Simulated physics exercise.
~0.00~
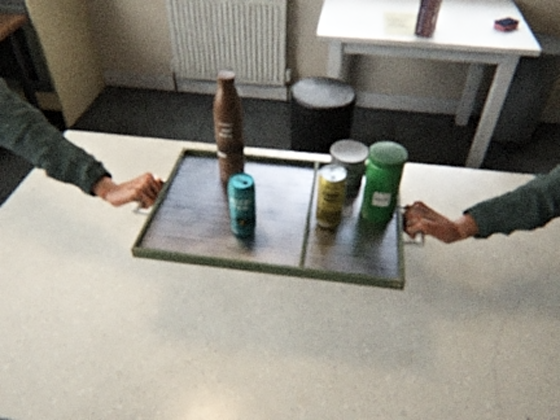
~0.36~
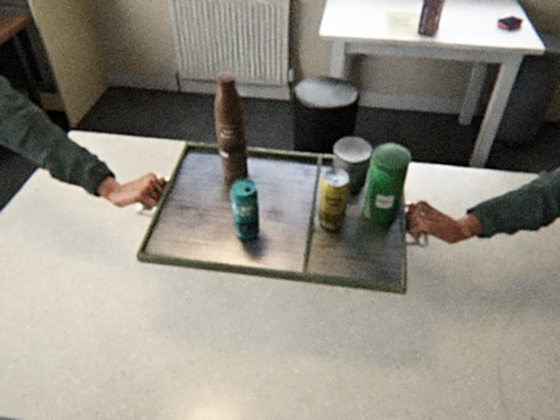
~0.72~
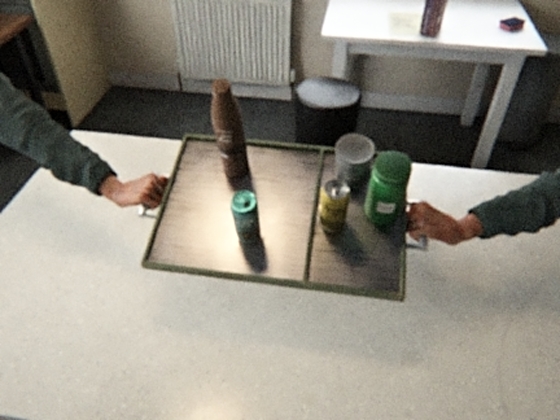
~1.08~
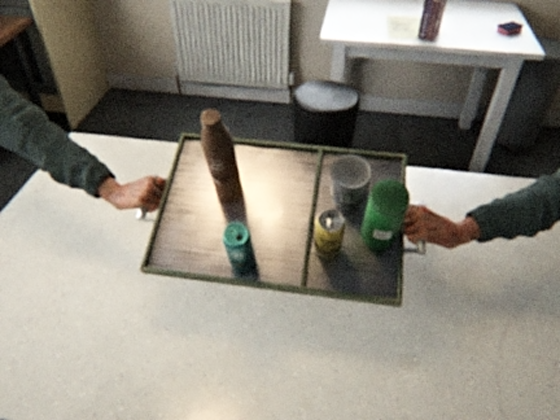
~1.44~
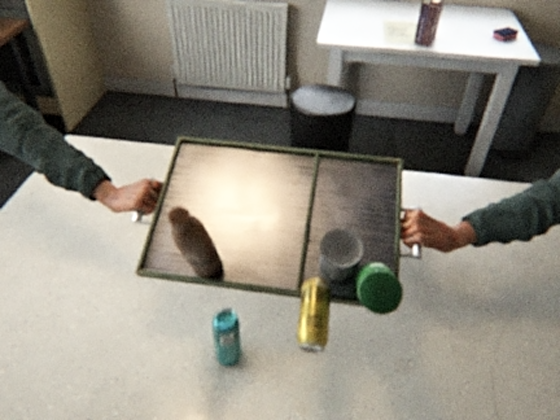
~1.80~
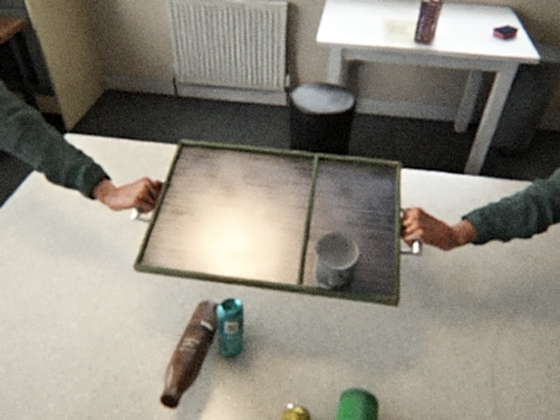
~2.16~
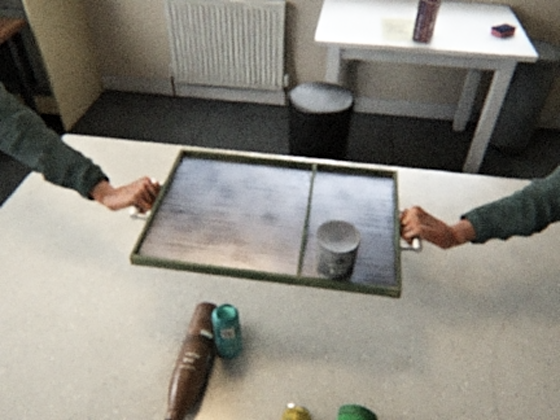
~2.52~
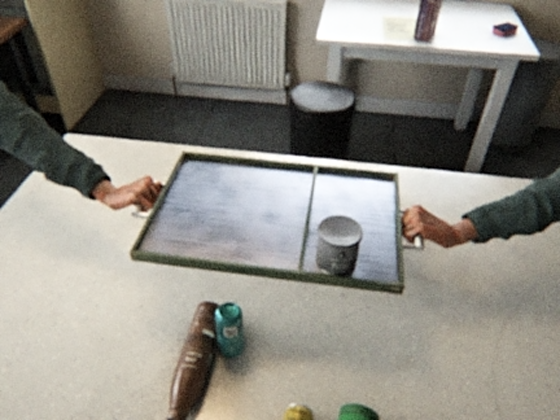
Two hands tilting a divided tray towards the viewer, spilling a bottle, two cans and a green jar, then levelling it with a grey tin aboard.
